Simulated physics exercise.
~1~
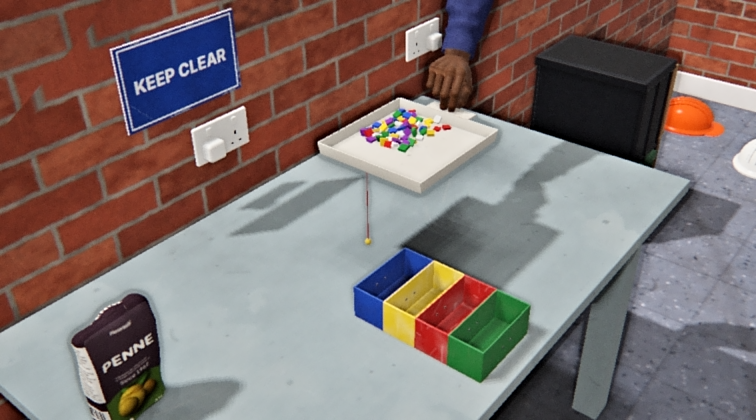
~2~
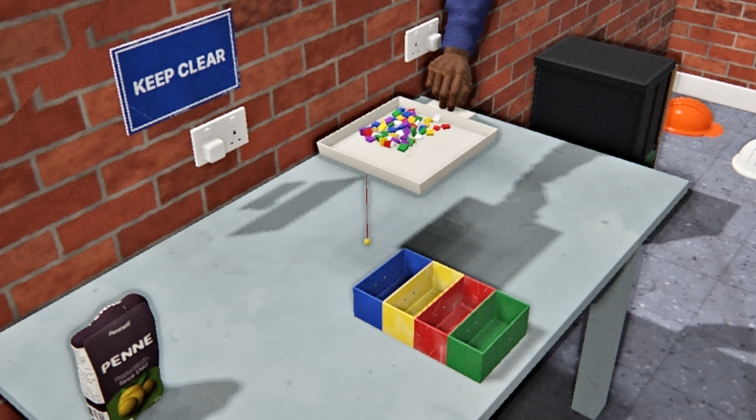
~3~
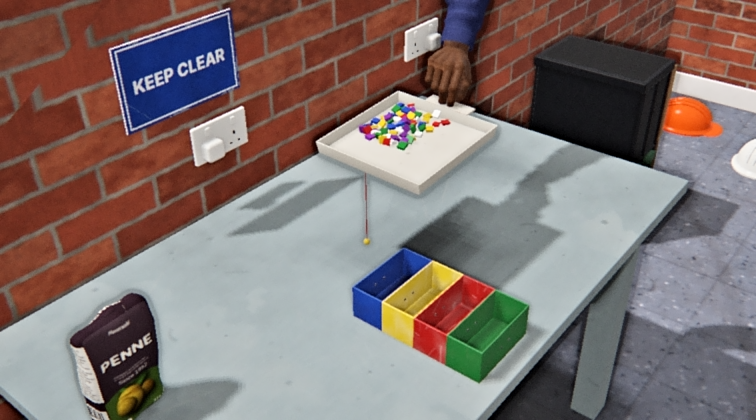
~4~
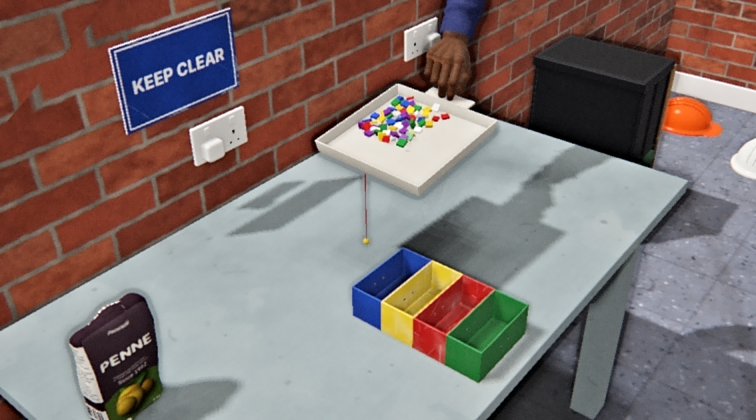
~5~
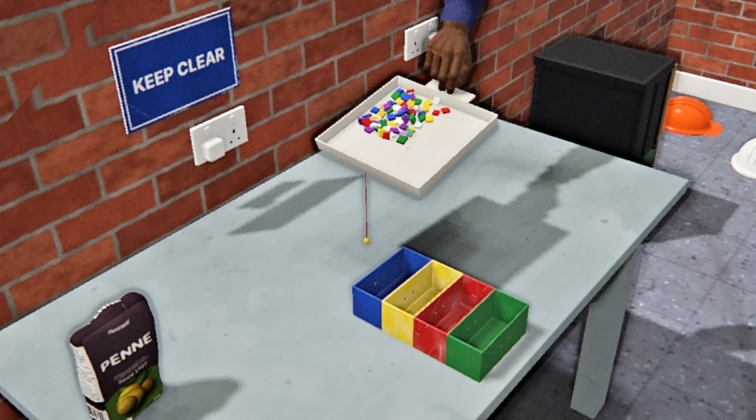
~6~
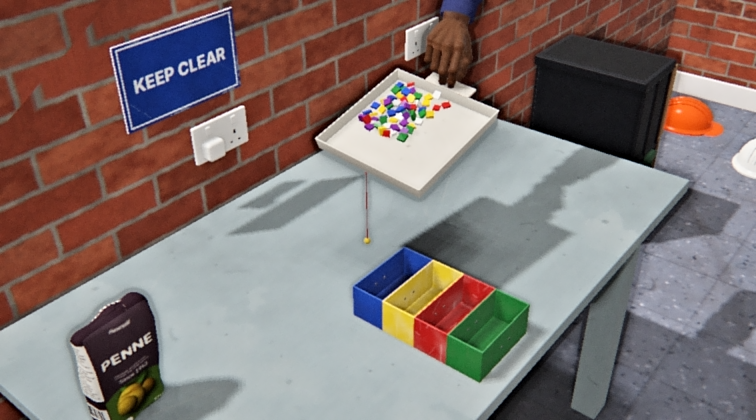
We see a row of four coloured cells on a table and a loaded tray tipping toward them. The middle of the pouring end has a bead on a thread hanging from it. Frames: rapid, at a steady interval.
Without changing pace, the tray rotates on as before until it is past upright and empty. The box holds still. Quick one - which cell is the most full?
The blue one is.
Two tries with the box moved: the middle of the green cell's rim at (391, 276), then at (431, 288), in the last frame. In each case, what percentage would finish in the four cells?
About 80 % and 100 %.
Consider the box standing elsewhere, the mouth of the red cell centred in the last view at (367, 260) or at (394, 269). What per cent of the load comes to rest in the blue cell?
In the first position around 0 percent, in the second around 0 percent.
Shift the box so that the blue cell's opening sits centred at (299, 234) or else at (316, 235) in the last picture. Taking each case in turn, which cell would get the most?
First the cell in green, then the cell in green.
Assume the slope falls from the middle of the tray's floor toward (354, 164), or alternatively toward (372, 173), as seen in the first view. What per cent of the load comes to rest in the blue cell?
First case around 0 per cent, second case 10 per cent.
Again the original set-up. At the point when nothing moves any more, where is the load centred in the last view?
The centre settles at about (387, 299).
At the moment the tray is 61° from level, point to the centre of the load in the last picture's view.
Close to (389, 169).
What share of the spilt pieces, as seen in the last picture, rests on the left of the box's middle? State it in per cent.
Some 100 %.
Soon, tray tipped steeply; nearly all on the tray; a stray few falling or outside the box.
A while on, tray tipped past a quarter turn; most on the tray; a small part in the blue cell; a small part in the yellow cell; a stray few in the red cell; a small part falling or outside the box.
Towards the end, tray tipped past a quarter turn; about two thirds in the blue cell; a small part in the yellow cell; a stray few in the red cell; about a quarter falling or outside the box.
Finally, tray tipped past a quarter turn; about two thirds in the blue cell; a small part in the yellow cell; a stray few in the red cell; none in the green cell; about a quarter outside the box.
